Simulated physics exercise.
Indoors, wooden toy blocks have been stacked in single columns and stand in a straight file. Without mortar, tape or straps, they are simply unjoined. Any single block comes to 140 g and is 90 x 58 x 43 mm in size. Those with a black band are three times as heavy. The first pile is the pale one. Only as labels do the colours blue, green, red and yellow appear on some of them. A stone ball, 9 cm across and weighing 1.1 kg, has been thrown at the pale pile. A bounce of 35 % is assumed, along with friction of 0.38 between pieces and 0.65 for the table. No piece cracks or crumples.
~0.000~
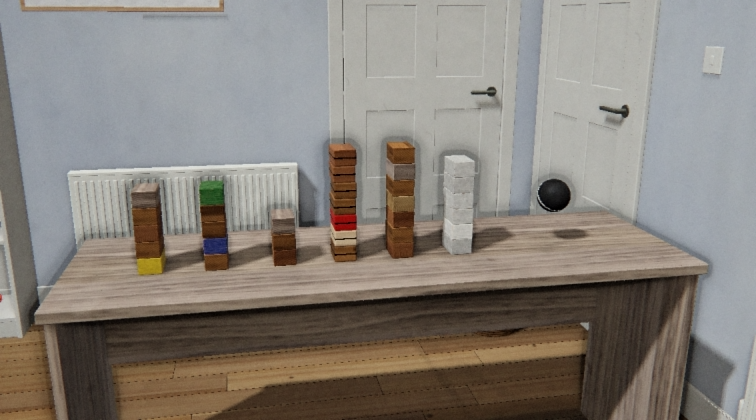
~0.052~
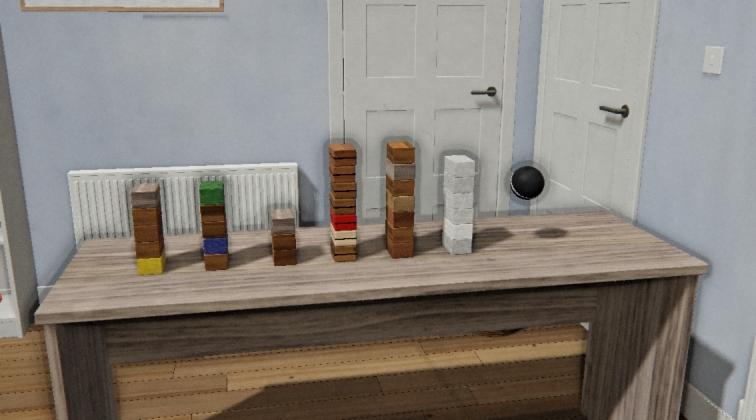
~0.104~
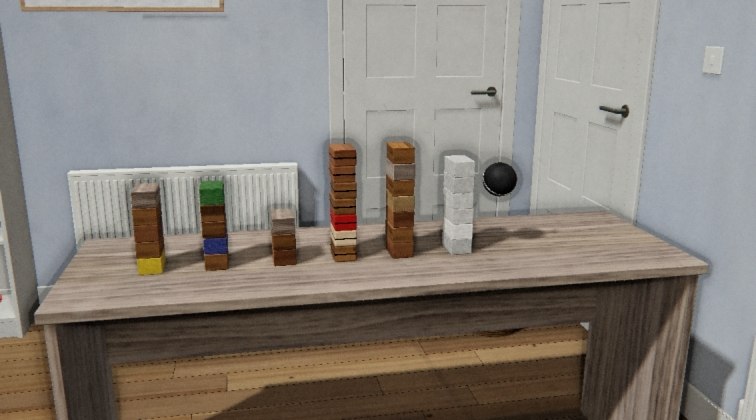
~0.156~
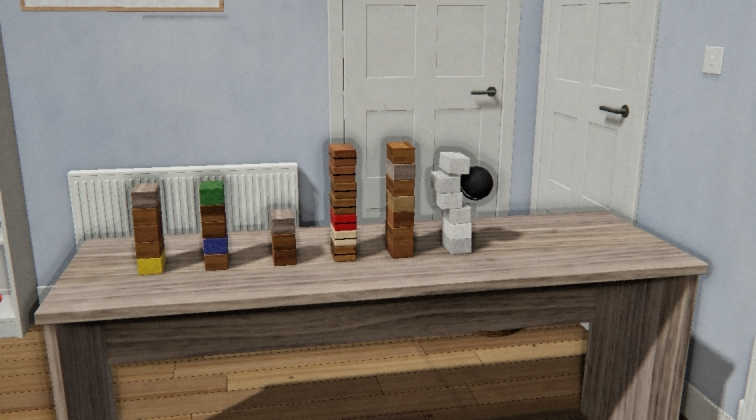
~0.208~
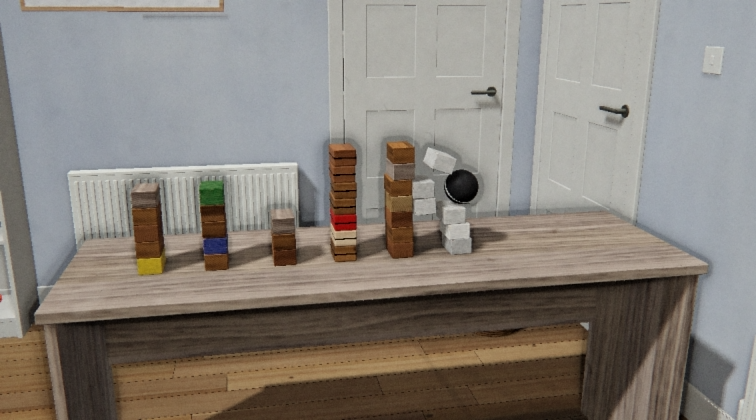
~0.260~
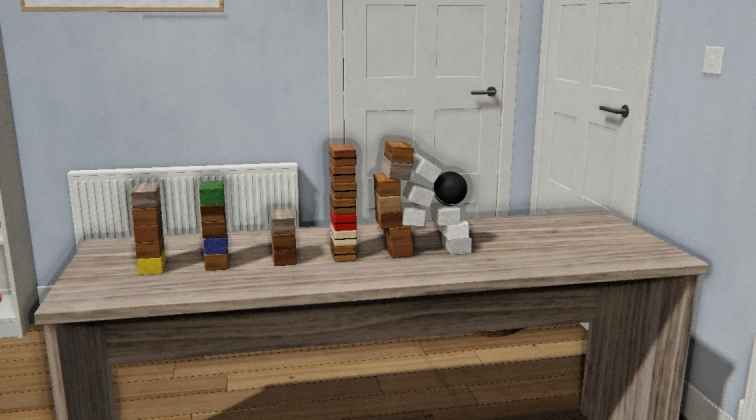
Wooden table with a row of block stacks, a black ball flying leftward, striking the white stack and pushing blocks into the neighbouring brown one.
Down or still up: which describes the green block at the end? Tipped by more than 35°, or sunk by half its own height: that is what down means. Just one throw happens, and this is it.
Down.
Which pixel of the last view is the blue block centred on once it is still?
It ends up centred close to (187, 256).
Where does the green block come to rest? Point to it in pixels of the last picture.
Look near (197, 238) in the last frame.
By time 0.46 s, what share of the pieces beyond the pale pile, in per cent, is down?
20 per cent.
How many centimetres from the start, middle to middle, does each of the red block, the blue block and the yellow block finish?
About: Red 14, blue 8, yellow 0.
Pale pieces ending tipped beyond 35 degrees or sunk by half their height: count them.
The number you get is 5.
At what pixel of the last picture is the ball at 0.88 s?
At about (428, 216).
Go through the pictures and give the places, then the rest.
In the first frame (pixels give the middle of a visible side), ball (554, 195) 20 cm from contact, 1.9 m/s; green block (211, 197); blue block (215, 247); red block (346, 223); none of the others has stirred.
Ball (527, 183) 12 cm from contact, 1.7 m/s; green block (211, 197), in the second frame.
Ball (500, 179) 41 mm from contact, 1.6 m/s; green block (211, 197), in the third frame.
Ball (476, 183) after contact, 1.0 m/s; green block (211, 197); none of the others has stirred, in the fourth frame.
Ball (461, 187) after contact, 0.6 m/s; green block (211, 197); movement in 3 of them, in the fifth frame.
Ball (450, 189) after contact, 0.6 m/s; green block (211, 197); red block (346, 223); blue block (215, 247); steepest lean 7°, the block at (400, 172); movement in 7 of them, in the sixth frame.
After 0.46 s, 5 of the pale pile down; 5 of the 27 other blocks down; green block unmoved; red block 6 mm from its place.
After 0.88 s, 5 of the pale pile down; 12 of the 27 other blocks down; green block unmoved; red block 58° from how it stood, 26 mm lower.
After 1.46 s, 5 of the pale pile down; 21 of the 27 other blocks down; green block on its side; red block on its side.
In the end (2.2 s), 5 of the pale pile down; 21 of the 27 other blocks down; green block on its side; red block on its side; blue block on its side. From the last view, middles, green block near (197, 238), red block near (301, 249).
